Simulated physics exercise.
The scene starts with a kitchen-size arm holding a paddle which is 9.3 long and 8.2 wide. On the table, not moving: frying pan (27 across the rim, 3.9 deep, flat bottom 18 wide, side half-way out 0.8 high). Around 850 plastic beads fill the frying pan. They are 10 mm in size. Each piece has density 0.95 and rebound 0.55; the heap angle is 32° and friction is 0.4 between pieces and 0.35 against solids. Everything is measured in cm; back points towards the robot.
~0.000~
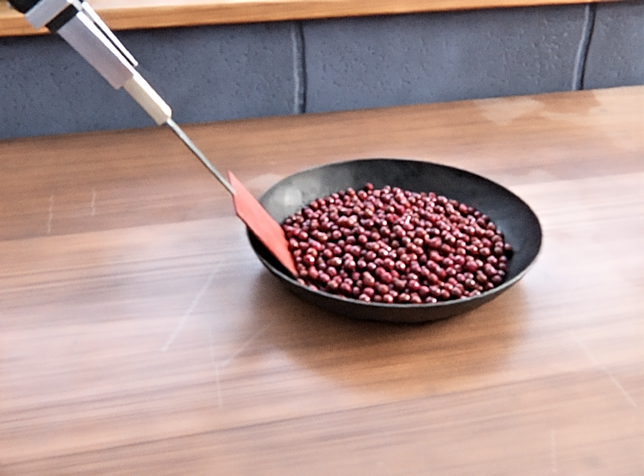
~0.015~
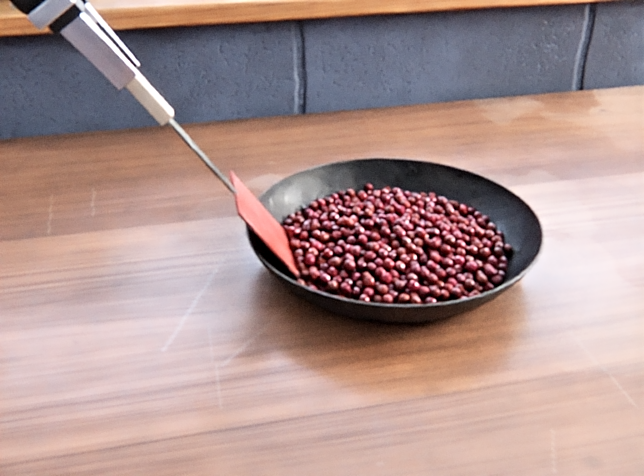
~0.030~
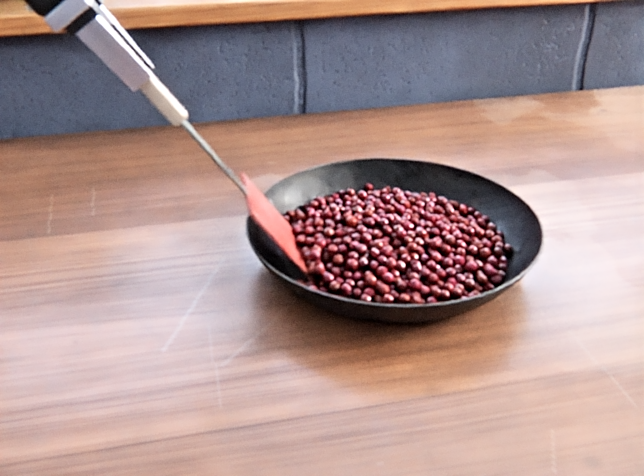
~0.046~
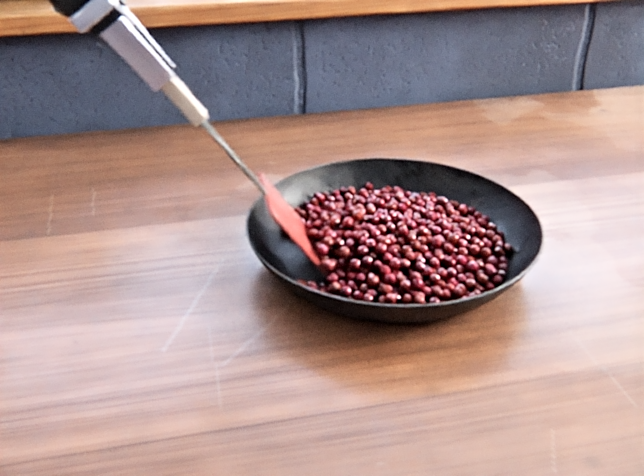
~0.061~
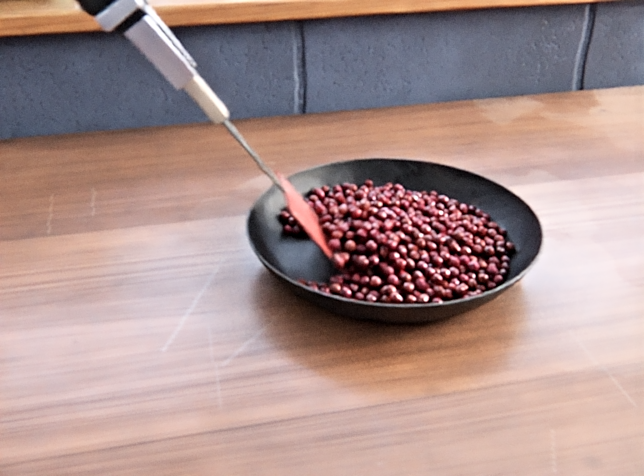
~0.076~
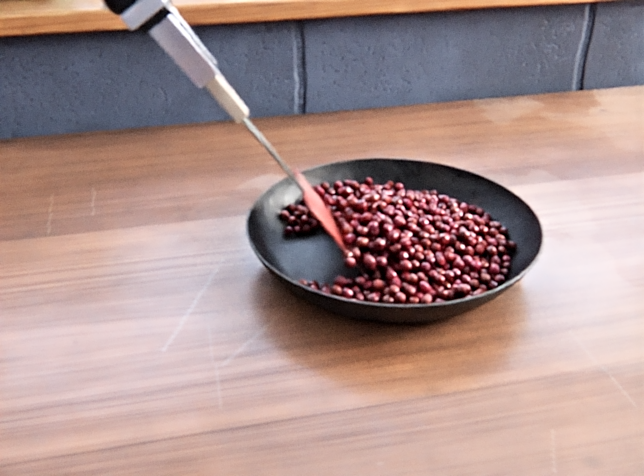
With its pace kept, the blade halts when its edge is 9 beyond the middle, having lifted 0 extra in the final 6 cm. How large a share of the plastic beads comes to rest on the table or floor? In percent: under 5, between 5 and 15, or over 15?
Over 15 percent.
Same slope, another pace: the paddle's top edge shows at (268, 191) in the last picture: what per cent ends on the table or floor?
About 10 per cent.
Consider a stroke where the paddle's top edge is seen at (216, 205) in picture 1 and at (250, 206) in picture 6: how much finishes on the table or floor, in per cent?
It comes to something like 5 %, give or take.
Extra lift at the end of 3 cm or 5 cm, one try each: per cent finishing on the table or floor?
Result, in order: Approx. 25 % and 20 %.
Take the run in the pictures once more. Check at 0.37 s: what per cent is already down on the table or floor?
My estimate is roughly 20 %.
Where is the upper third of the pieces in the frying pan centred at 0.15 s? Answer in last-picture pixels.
Near pixel (444, 220).
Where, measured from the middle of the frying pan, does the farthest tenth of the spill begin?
Seen from above, roughly 40 cm.
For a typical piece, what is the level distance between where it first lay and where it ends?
About 4 cm.
After 0.11 s, sloping 56°, highest piece 7 above the table; 847 in the frying pan.
After 0.15 s, sloping 56°, highest piece 8 above the table; 847 in the frying pan.
After 0.37 s, sloping 56°, highest piece 6 above the table; 683 in the frying pan, 151 on the table or floor, 13 on the blade or in flight.
After 1.42 s, sloping 56°, highest piece 5 above the table; 681 in the frying pan, 166 on the table or floor.
At rest, 681 in the frying pan, 166 on the table or floor. That is 20 % on the table or floor.
